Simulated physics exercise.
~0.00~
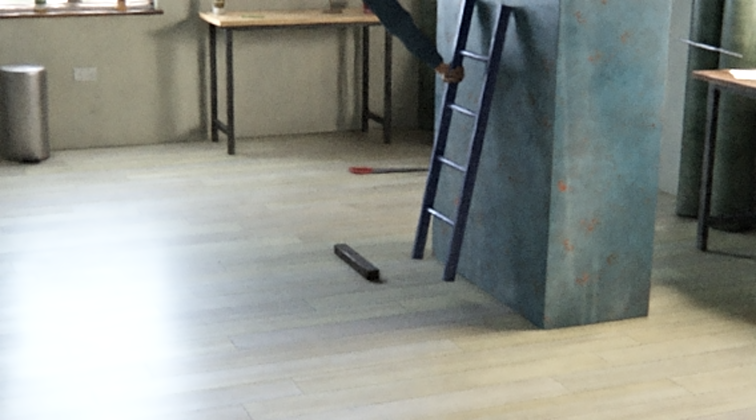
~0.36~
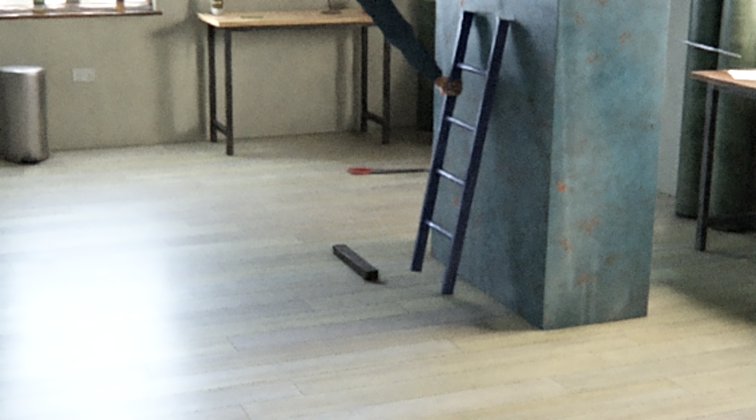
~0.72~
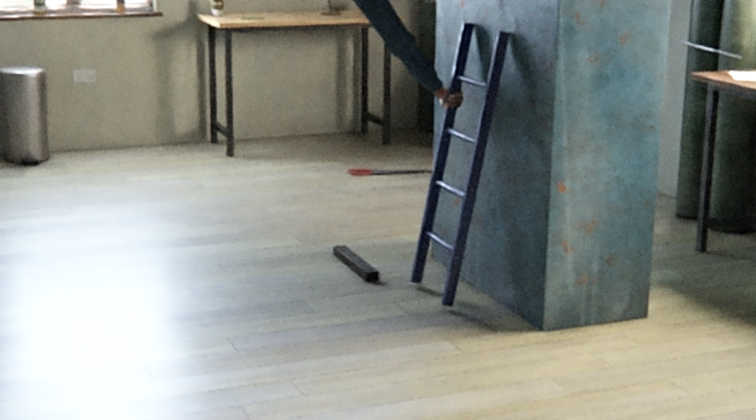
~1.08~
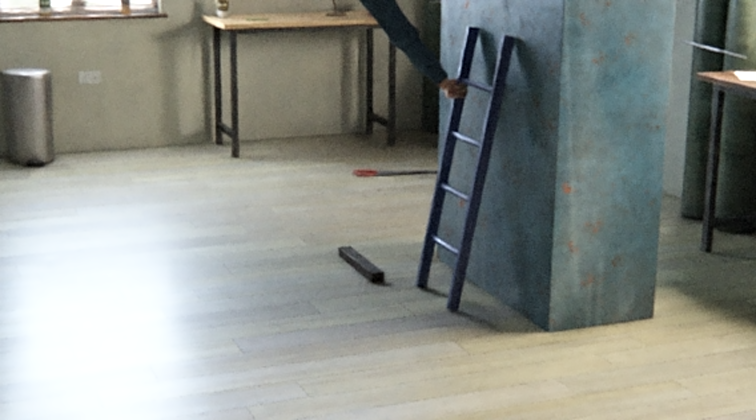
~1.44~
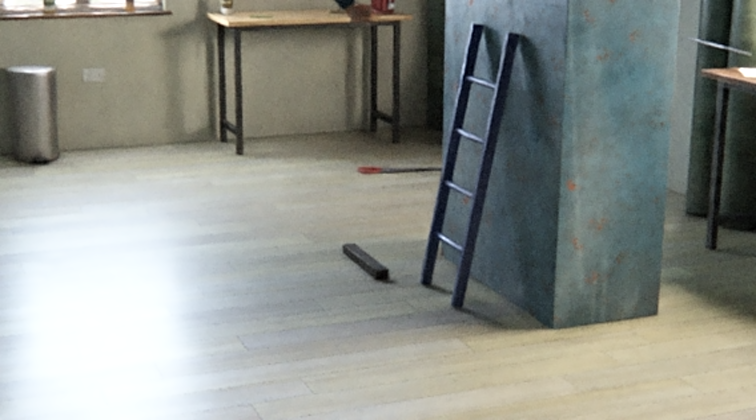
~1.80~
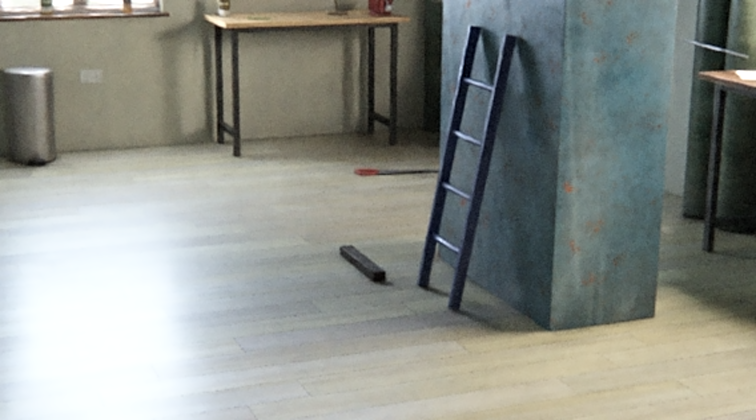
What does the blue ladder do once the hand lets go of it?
The blue ladder stays up, leaning at a slant against the tall cupboard.
